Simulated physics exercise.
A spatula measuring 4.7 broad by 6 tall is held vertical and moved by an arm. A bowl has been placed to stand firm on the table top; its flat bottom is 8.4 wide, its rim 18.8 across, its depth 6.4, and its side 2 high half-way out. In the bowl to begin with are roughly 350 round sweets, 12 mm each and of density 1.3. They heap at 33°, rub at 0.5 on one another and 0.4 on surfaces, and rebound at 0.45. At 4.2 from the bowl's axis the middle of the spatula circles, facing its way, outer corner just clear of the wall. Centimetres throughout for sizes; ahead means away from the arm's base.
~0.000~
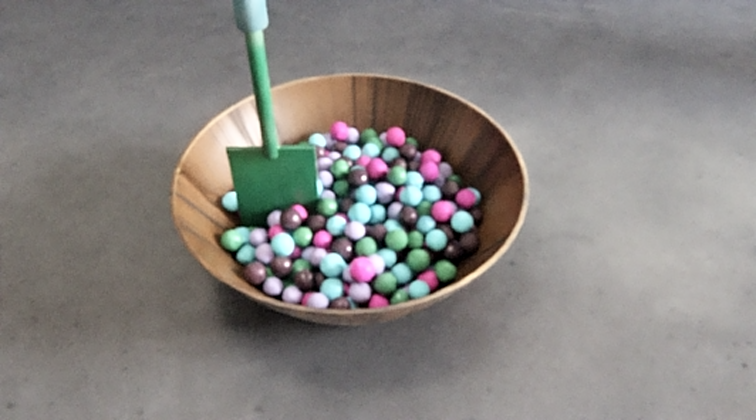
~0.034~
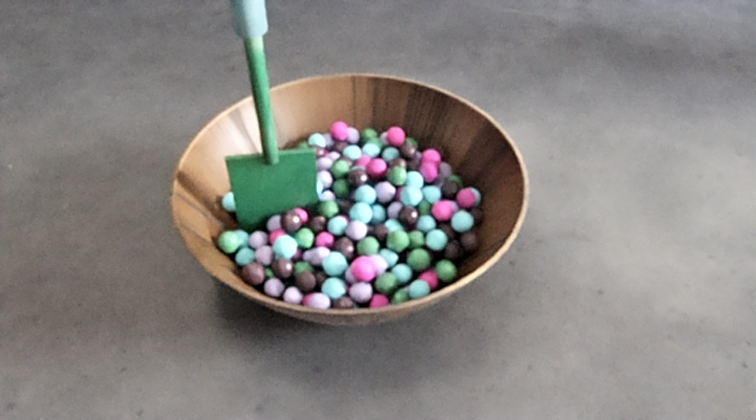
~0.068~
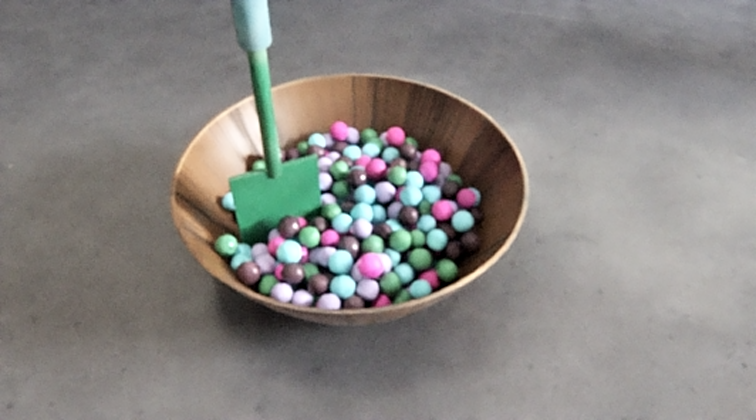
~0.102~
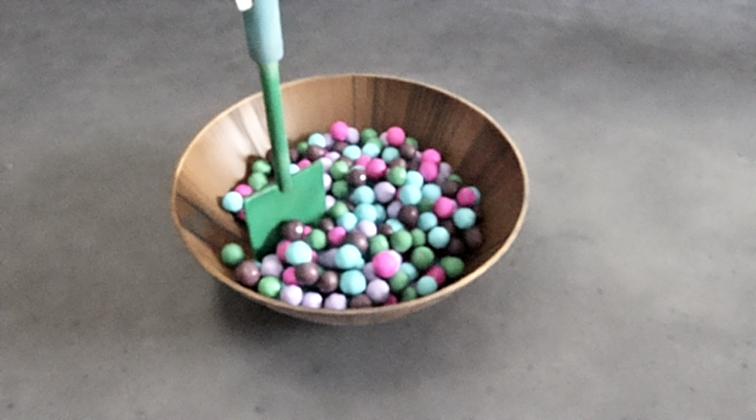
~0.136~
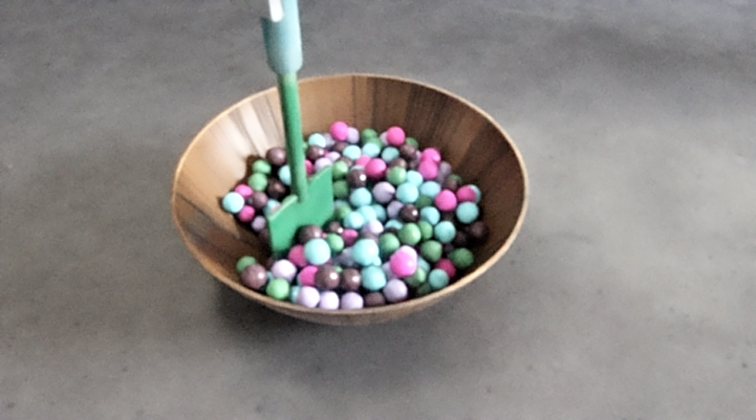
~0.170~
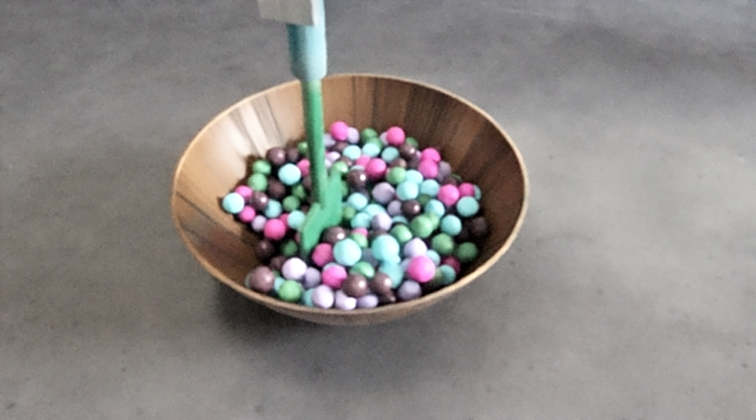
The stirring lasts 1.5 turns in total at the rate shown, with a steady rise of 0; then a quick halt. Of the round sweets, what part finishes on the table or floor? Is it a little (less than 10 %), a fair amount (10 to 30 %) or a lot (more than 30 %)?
A fair amount, from 10 to 30 %.
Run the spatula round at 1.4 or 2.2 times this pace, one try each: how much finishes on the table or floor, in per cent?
35 % and 55 %.
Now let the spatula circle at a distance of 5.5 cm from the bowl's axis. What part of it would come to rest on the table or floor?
Near 15 percent.
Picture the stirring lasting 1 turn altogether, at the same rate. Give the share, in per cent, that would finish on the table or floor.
I'd expect around 15 per cent.
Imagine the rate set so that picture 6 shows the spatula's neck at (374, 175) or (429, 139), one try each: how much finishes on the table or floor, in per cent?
Some 35 and 55 per cent respectively.
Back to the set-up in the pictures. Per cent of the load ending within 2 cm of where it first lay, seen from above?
Near 5 % of the pieces.
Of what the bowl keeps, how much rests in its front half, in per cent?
30 %.
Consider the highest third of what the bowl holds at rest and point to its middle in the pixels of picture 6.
Looks like roughly (422, 151) to me.
By 0.56 s, 254° round, highest piece 9 above the table; 324 in the bowl, 20 on the table or floor, 6 in flight or on the tool.
By 0.96 s, 79° round, highest piece 8 above the table; 297 in the bowl, 47 on the table or floor, 6 in flight or on the tool.
By 1.35 s, 180° round, highest piece 7 above the table; 279 in the bowl, 71 on the table or floor.
By 2.05 s, 180° round, highest piece 7 above the table; 279 in the bowl, 71 on the table or floor.
Final count, 279 in the bowl, 71 on the table or floor. That is 20 % on the table or floor.
